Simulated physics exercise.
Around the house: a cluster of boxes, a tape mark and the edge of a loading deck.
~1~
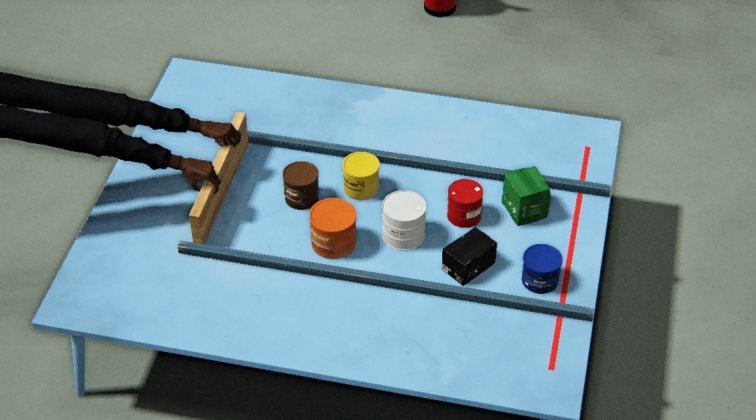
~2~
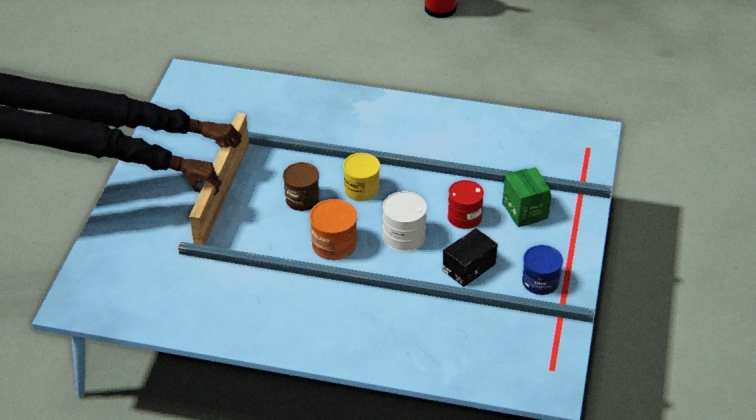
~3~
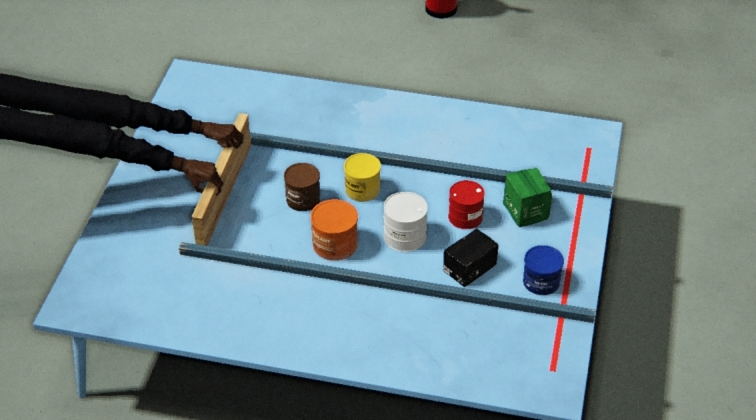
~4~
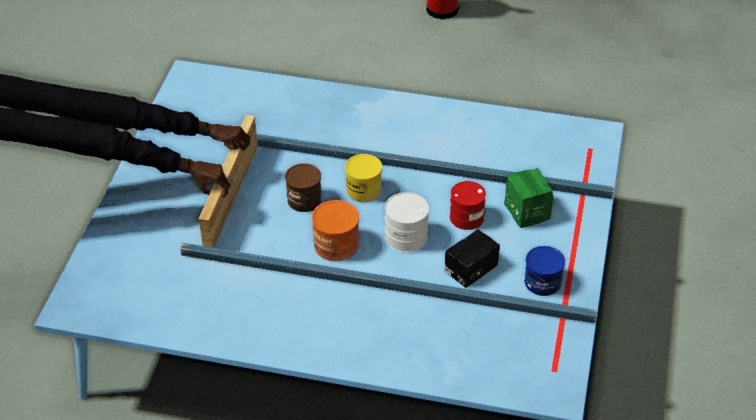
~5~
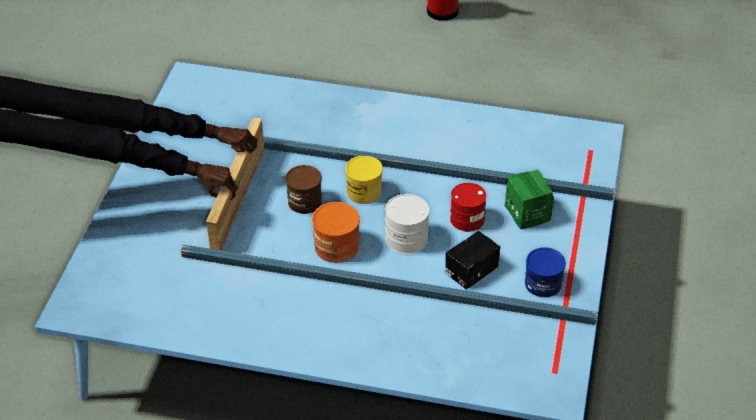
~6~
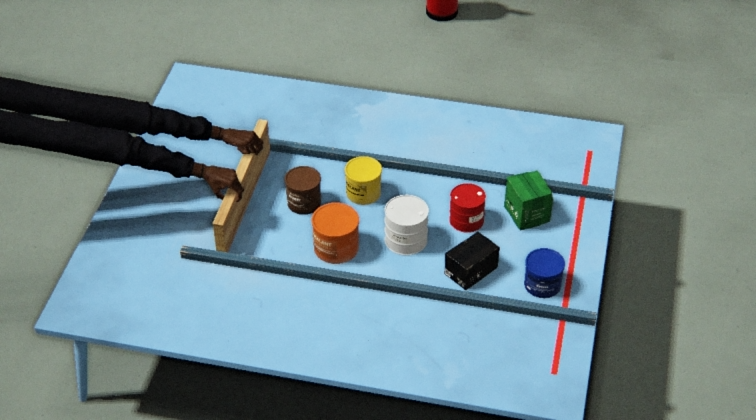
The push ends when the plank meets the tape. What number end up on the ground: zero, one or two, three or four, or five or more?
As it turns out, the number that fall off is five or more.
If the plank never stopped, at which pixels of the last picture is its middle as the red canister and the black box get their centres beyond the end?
At (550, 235) for the red canister; at (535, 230) for the black box.
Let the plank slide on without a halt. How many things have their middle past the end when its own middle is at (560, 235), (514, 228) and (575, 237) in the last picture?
Past the end: 5, 1 and 5.
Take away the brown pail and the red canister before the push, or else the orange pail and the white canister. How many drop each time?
Fallen: 3, and 3 in the other try.
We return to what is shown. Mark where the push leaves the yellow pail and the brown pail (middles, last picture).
About (599, 210), and the other about (594, 236).
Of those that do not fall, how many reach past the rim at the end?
3 of them.
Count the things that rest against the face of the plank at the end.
That makes 3.
Soon after, none off yet; blue pail at rest near (544, 274); green parcel at rest near (528, 200); black box at rest near (472, 261).
After that, none off yet; blue pail displaced a little near (559, 279); green parcel displaced a little near (545, 199); black box displaced about its own width near (515, 274).
In the end, the number that fall off is five or more; gone, white canister, red canister, black box, green parcel and blue pail.
